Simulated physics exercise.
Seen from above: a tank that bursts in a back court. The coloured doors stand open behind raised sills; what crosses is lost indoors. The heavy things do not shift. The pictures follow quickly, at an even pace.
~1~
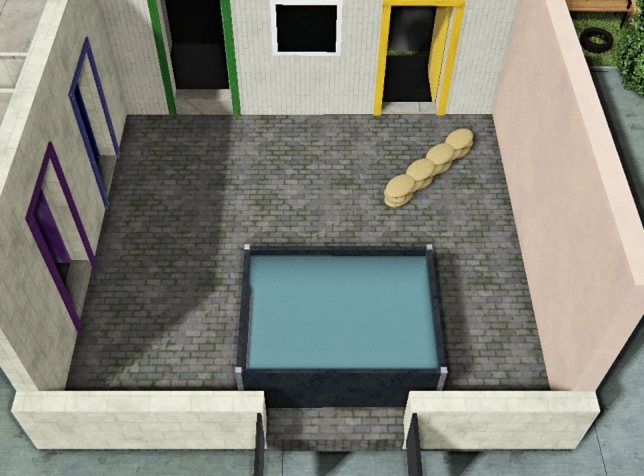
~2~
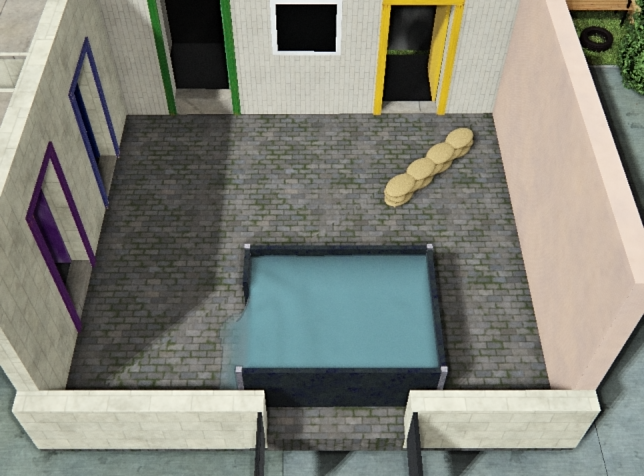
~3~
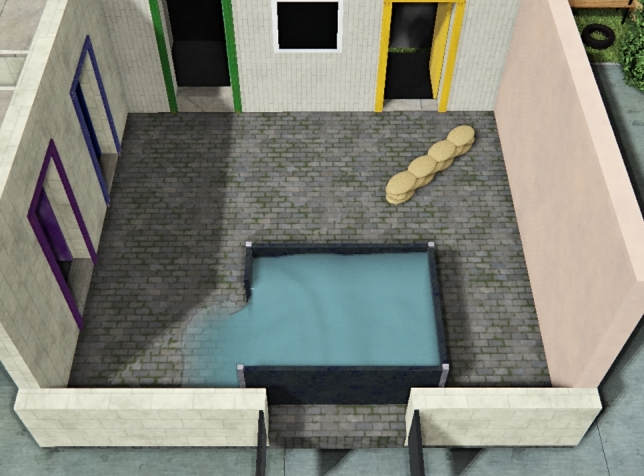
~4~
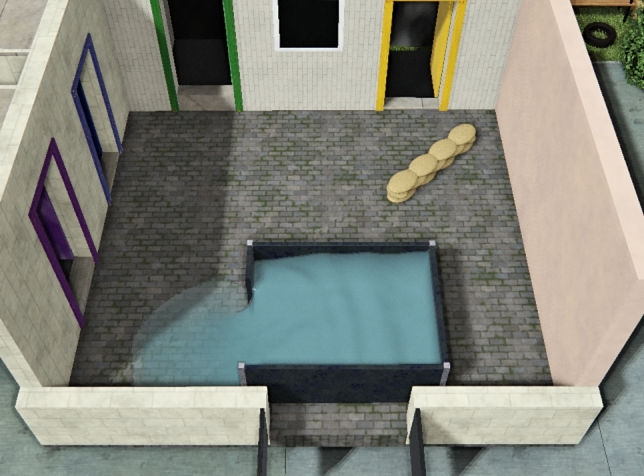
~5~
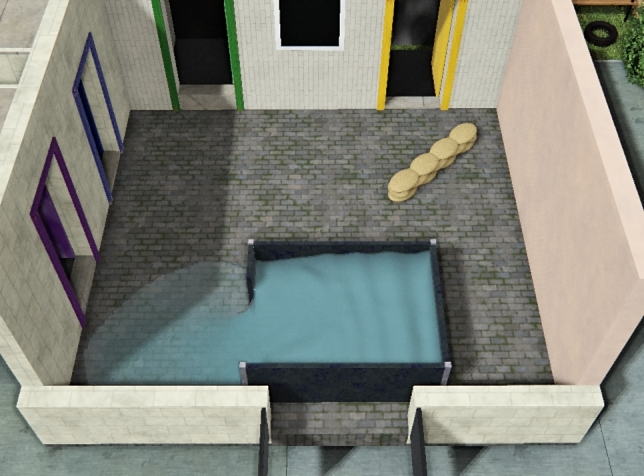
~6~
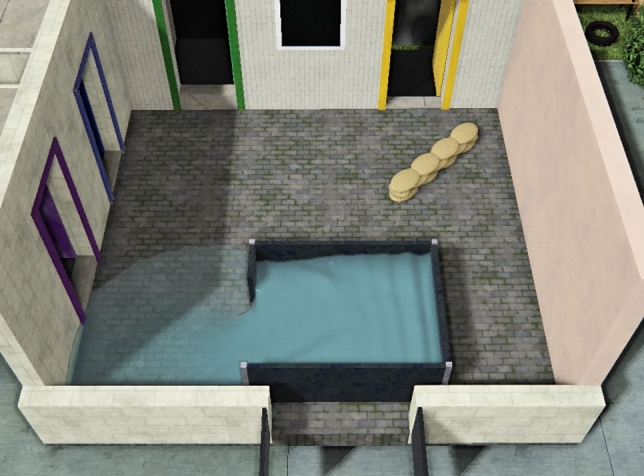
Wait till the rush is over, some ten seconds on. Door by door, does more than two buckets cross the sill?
One by one: The green door admits no more than that; the purple door lets in a lot; the yellow door lets in a lot; the blue door lets in a lot.
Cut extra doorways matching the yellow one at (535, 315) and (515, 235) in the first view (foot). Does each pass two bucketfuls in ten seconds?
As listed: Is under, keeps below it.
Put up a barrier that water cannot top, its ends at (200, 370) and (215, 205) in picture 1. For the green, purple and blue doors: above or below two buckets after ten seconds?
My reading: Green door stays under; purple door takes less; blue door passes that mark.
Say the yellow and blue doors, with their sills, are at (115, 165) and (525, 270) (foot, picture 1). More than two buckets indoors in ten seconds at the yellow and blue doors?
Then: The yellow door is over; the blue door takes less.
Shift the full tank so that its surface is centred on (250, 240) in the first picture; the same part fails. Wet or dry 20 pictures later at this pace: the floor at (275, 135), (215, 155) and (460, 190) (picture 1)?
As listed: Wet, under water, not flooded.
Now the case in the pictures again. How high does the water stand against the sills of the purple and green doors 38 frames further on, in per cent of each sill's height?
About 90 and 60 per cent.
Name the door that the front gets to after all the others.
The yellow door.
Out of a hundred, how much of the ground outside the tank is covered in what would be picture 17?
Near 30 in a hundred.
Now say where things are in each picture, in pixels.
The first frame shows the open tank at (340, 310) is whole and still.
In the second frame, the front is at a hidden place, out from the gap at (248, 350).
In the third frame, water pours out at (250, 348) and has run to a hidden place.
In the fourth frame, the front is at (142, 336), out from the gap at (251, 348).
In the fifth frame, water pours out at (252, 347) and has run to (93, 348).
In the sixth frame, the front is at a hidden place, out from the gap at (253, 346).
A moment on, water covers 20 % of the floor; the green door not reached, the purple door under two buckets in, the yellow door not reached, the blue door not reached.
Next, water covers 30 % of the floor; the green door not reached, the purple door over two buckets in, the yellow door not reached, the blue door wet at the sill, nothing in.
Then, water covers 50 % of the floor; the green door wet at the sill, nothing in, the purple door far over two buckets in, the yellow door not reached, the blue door under two buckets in.
Later, water covers 70 % of the floor; the green door wet at the sill, nothing in, the purple door far over two buckets in, the yellow door under two buckets in, the blue door over two buckets in.
In the end, water covers 95 % of the floor; the green door wet at the sill, nothing in, the purple door far over two buckets in, the yellow door far over two buckets in, the blue door far over two buckets in.
